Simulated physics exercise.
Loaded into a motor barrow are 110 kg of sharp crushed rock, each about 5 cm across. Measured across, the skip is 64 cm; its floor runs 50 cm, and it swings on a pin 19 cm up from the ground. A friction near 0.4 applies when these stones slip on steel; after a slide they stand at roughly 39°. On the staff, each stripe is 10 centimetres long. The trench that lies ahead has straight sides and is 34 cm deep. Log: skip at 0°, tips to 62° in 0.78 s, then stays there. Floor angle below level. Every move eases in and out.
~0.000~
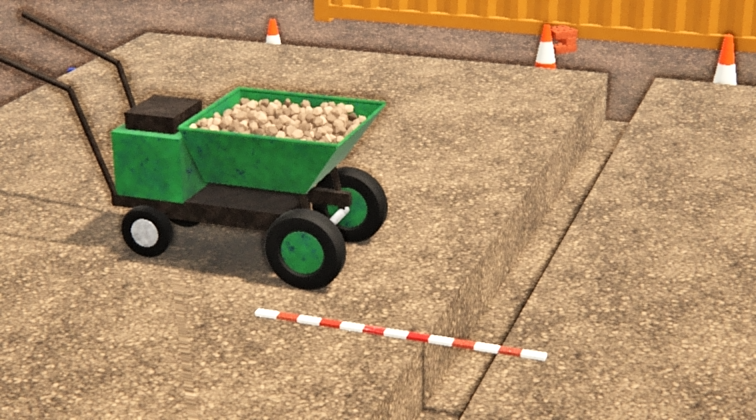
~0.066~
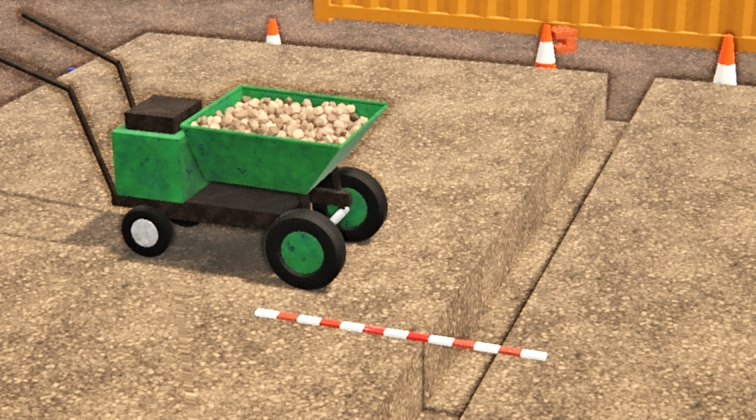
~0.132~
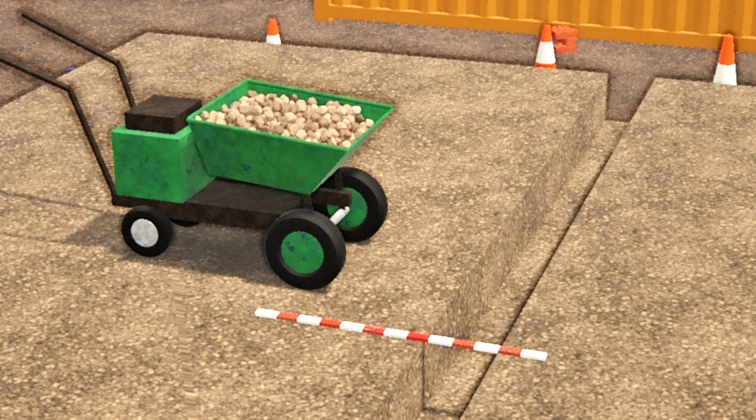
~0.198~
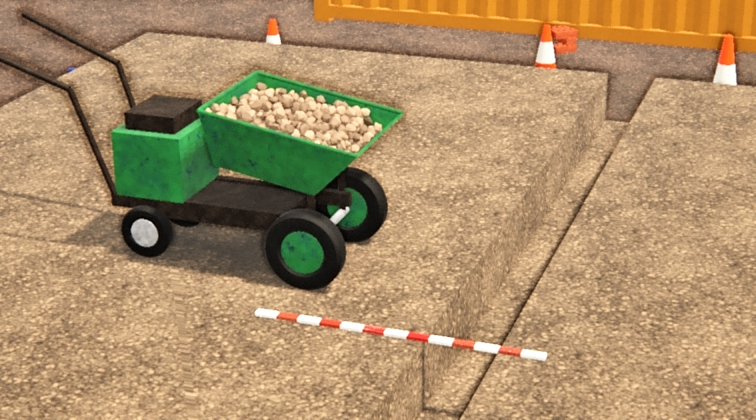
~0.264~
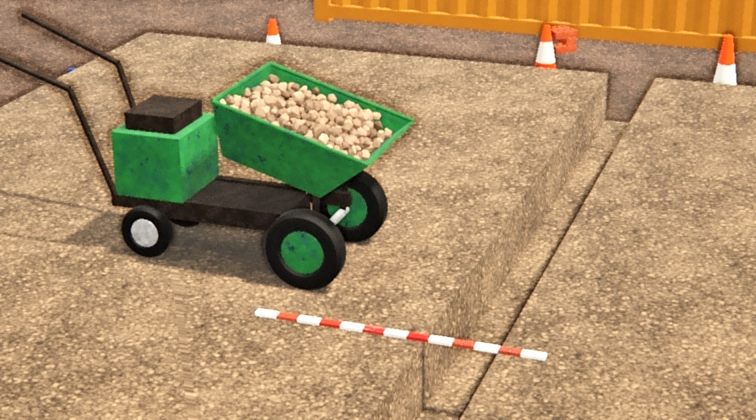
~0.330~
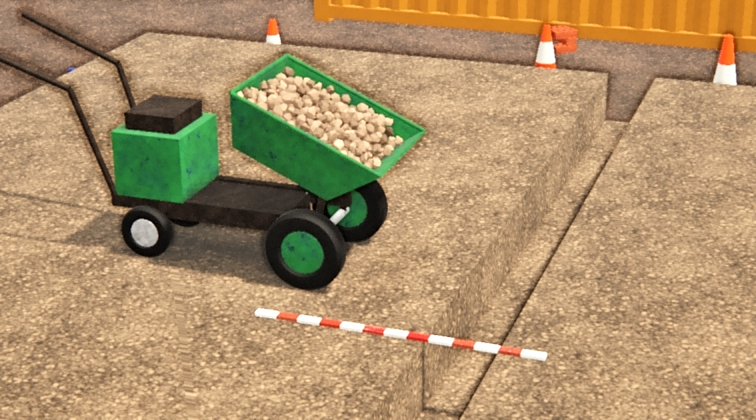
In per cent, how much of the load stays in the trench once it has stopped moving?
I would say about 43 per cent.
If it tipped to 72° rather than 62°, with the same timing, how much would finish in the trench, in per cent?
In that case around 80 percent.
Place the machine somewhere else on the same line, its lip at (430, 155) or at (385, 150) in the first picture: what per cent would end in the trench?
That gives roughly 5 per cent and roughly 30 per cent.
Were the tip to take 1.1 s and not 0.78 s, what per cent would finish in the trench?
With that timing, about 35 per cent.
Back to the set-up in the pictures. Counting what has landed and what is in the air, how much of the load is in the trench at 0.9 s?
Some 10 per cent.
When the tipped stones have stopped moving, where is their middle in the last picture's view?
Somewhere around (499, 344) in the last picture.
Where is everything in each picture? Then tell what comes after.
Lip at (337, 146), floor tilted 0°, highest stones at (303, 112), in the first frame.
The skip is at 1°, its lip at (339, 147); the top of the load is at (303, 111); the stones move at 0.3 m/s on average, in the second frame.
Lip at (346, 151), floor tilted 5°, highest stones at (283, 106); the stones move at 0.6 m/s on average, in the third frame.
Lip at (356, 157), floor tilted 10°, highest stones at (262, 97); the stones move at 0.8 m/s on average, in the fourth frame.
Lip at (368, 165), floor tilted 16°, highest stones at (266, 89); the stones move at 0.9 m/s on average, in the fifth frame.
The skip is at 24°, its lip at (380, 176); the top of the load is at (281, 83); the stones move at 1.0 m/s on average, in the sixth frame.
After 0.6 s the floor is at 52°; 100 % in the skip; the foremost stones are at (417, 198).
After 0.9 s the floor is at 62°; 85 % in the skip, 4 % short of the trench, 11 % in the trench; the foremost stones are at (505, 340).
After 1.2 s the floor is at 62°; 62 % in the skip, 5 % short of the trench, 33 % in the trench; the foremost stones are at (556, 314).
After 3.2 s the floor is at 62°; 53 % in the skip, 4 % short of the trench, 43 % in the trench; the foremost stones are at (580, 310).
